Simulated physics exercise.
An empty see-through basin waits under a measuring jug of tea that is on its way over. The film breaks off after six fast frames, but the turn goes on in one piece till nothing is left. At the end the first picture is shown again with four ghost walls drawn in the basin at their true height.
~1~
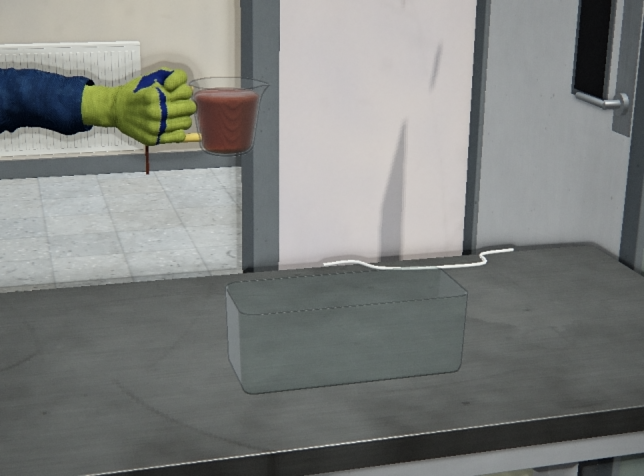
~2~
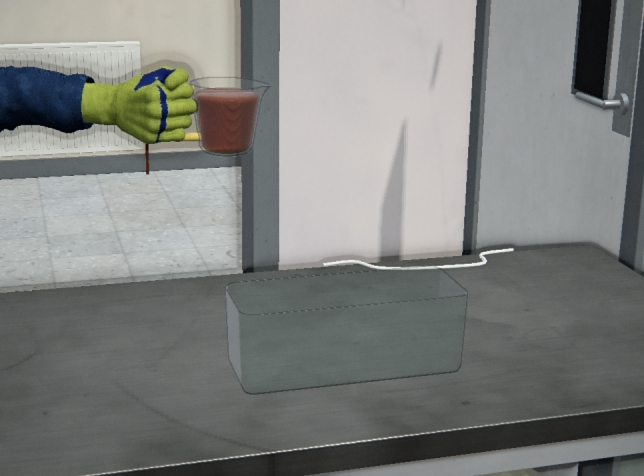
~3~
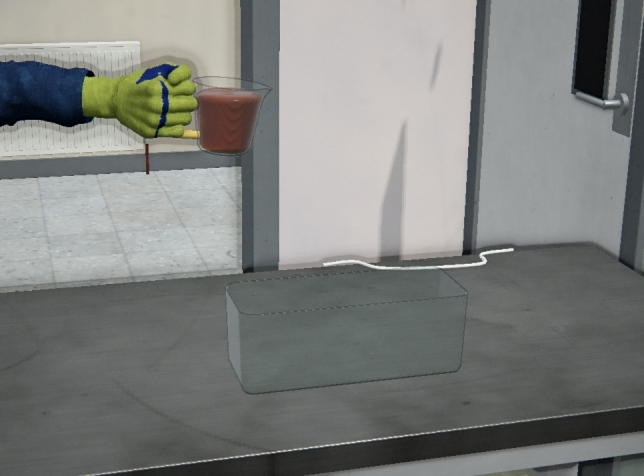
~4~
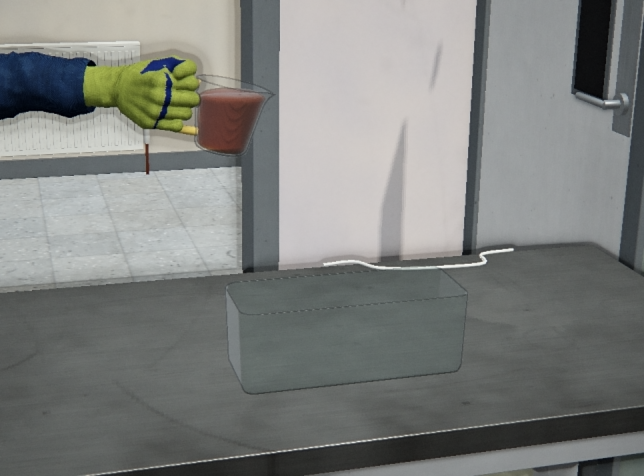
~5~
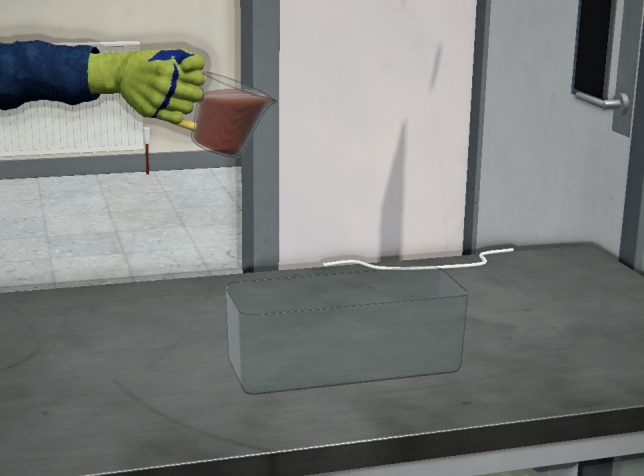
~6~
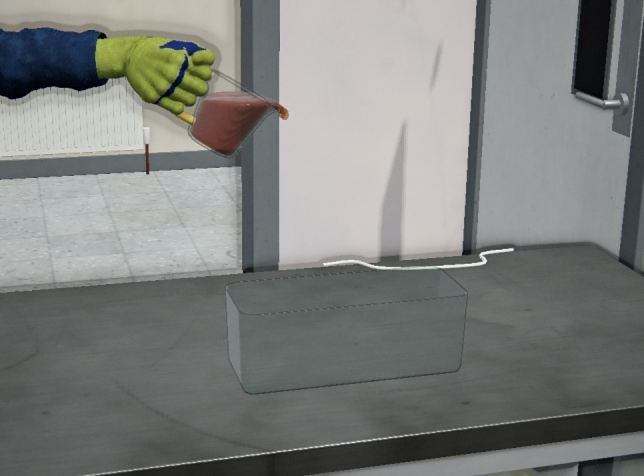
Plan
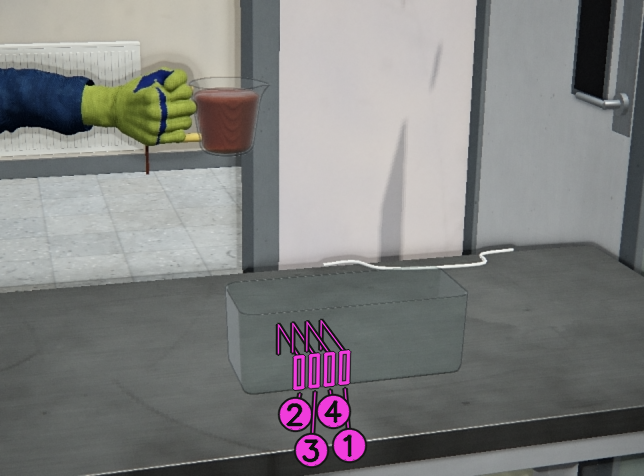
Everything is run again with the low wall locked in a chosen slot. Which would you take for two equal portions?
1.
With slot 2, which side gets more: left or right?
The right side.
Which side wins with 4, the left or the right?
The right one.
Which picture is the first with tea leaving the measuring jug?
Picture 6.
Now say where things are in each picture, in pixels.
Upright, lip at (269, 84); basin from (241, 393) to (460, 369); nothing has left yet.
Upright, lip at (270, 85); nothing has left yet.
Tipped about 5°, lip at (272, 88); nothing has left yet.
Tipped about 12°, lip at (275, 93); nothing has left yet.
Tipped about 21°, lip at (277, 101); nothing has left yet.
Tipped about 31°, lip at (279, 110); tea is over the lip, down to (283, 117).
On the marked copy, 1 at (345, 388); 2 at (299, 393); 3 at (315, 392); 4 at (330, 390).
If 1 is chosen, about 50 % ends left of the wall and 46 % right of it; 3 % is lost outside.
If 2 is chosen, about 5 % ends left of the wall and 91 % right of it; 4 % is lost outside.
If 3 is chosen, about 7 % ends left of the wall and 90 % right of it; 3 % is lost outside.
If 4 is chosen, about 18 % ends left of the wall and 79 % right of it; 3 % is lost outside.
